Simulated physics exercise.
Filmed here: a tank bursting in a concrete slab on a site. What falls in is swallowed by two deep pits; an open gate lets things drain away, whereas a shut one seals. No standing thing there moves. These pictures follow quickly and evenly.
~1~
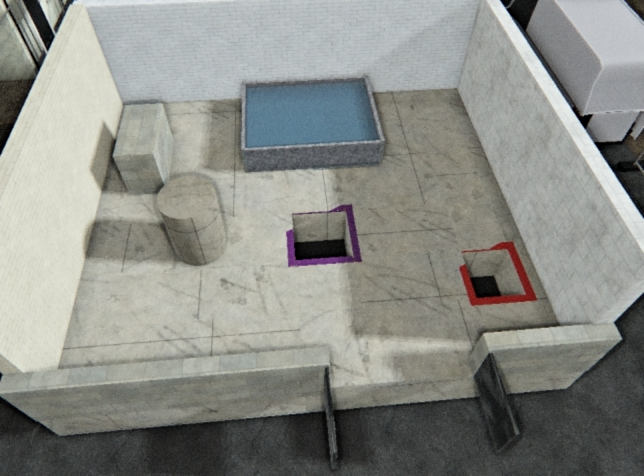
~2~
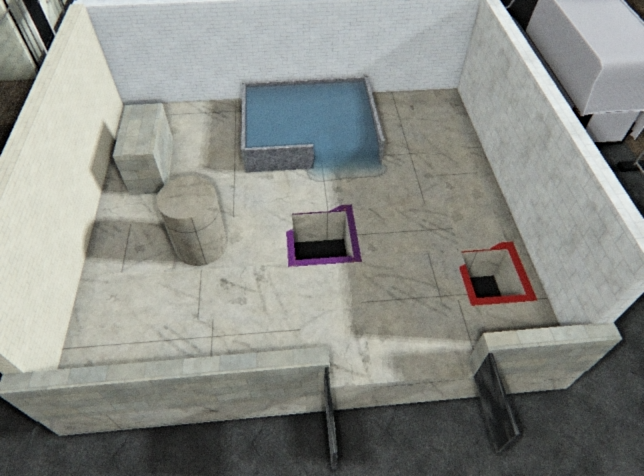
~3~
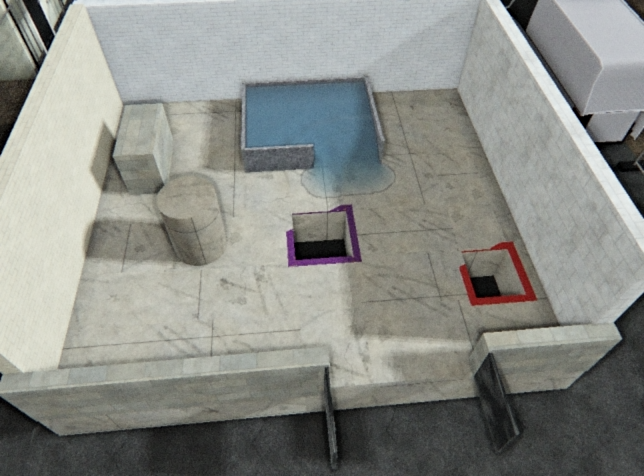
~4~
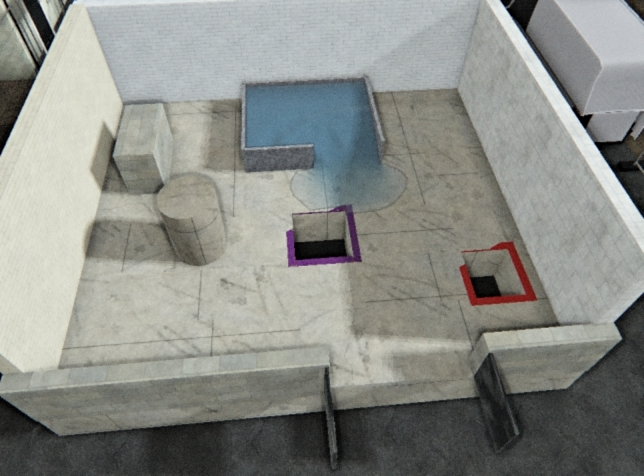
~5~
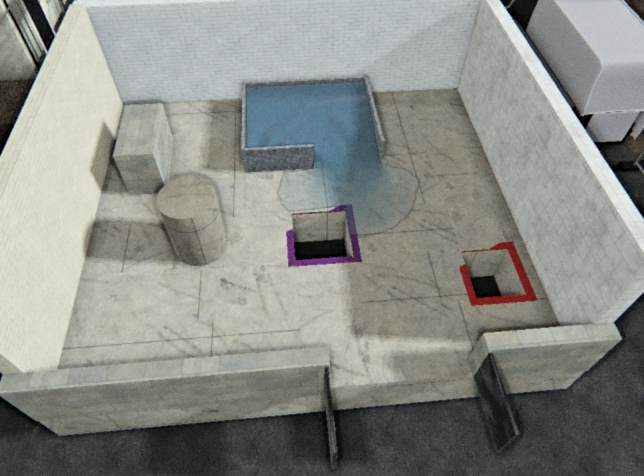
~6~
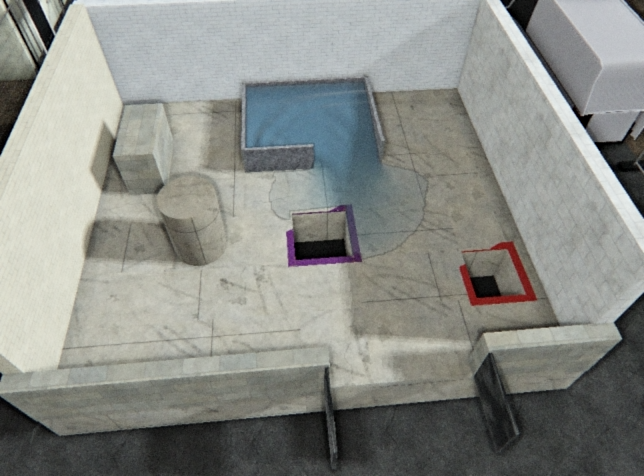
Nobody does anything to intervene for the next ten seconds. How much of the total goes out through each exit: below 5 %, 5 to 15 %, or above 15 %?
Final split: The gate gets above 15 %; the purple pit gets above 15 %; the red pit gets above 15 %.
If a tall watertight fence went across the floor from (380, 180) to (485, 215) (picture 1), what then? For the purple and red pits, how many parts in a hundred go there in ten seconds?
I'd give purple roughly 35 % and red roughly 14 %.
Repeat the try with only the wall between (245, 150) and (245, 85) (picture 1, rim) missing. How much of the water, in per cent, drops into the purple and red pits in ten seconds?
Purple 10 %, red 6 %.
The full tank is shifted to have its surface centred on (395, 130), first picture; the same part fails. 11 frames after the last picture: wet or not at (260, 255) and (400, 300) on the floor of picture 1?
One after the other, they come out spared and submerged.
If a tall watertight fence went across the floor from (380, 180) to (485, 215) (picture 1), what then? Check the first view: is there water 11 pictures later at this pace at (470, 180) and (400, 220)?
Log, in order: Waterlogged / waterlogged.
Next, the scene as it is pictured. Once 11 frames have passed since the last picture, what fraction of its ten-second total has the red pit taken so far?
That share would be near 10 %.
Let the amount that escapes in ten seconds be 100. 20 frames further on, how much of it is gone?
Roughly 45 %.
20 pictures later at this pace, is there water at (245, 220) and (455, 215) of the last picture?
First spared, then swamped.
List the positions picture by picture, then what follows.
The water tank at (309, 114) is whole and still, in the first frame.
Water pours out at (346, 157) and has run to (312, 175), in the second frame.
Water pours out at (346, 159) and has run to (321, 194), in the third frame.
Water pours out at (346, 159) and has run to (319, 209), in the fourth frame.
The front is at (371, 230), out from the gap at (346, 159), in the fifth frame.
The front is at (369, 253), out from the gap at (346, 159), in the sixth frame.
A moment on, water covers 20 % of the floor; the gate 0 %, the purple pit 5 %, the red pit 0 %.
Next, water covers 25 % of the floor; the gate 2 %, the purple pit 10 %, the red pit 2 %.
Then, water covers 30 % of the floor; the gate 8 %, the purple pit 16 %, the red pit 7 %.
Later, water covers 30 % of the floor; the gate 14 %, the purple pit 22 %, the red pit 16 %.
In the end, water covers 25 % of the floor; the gate 20 %, the purple pit 28 %, the red pit 24 %.
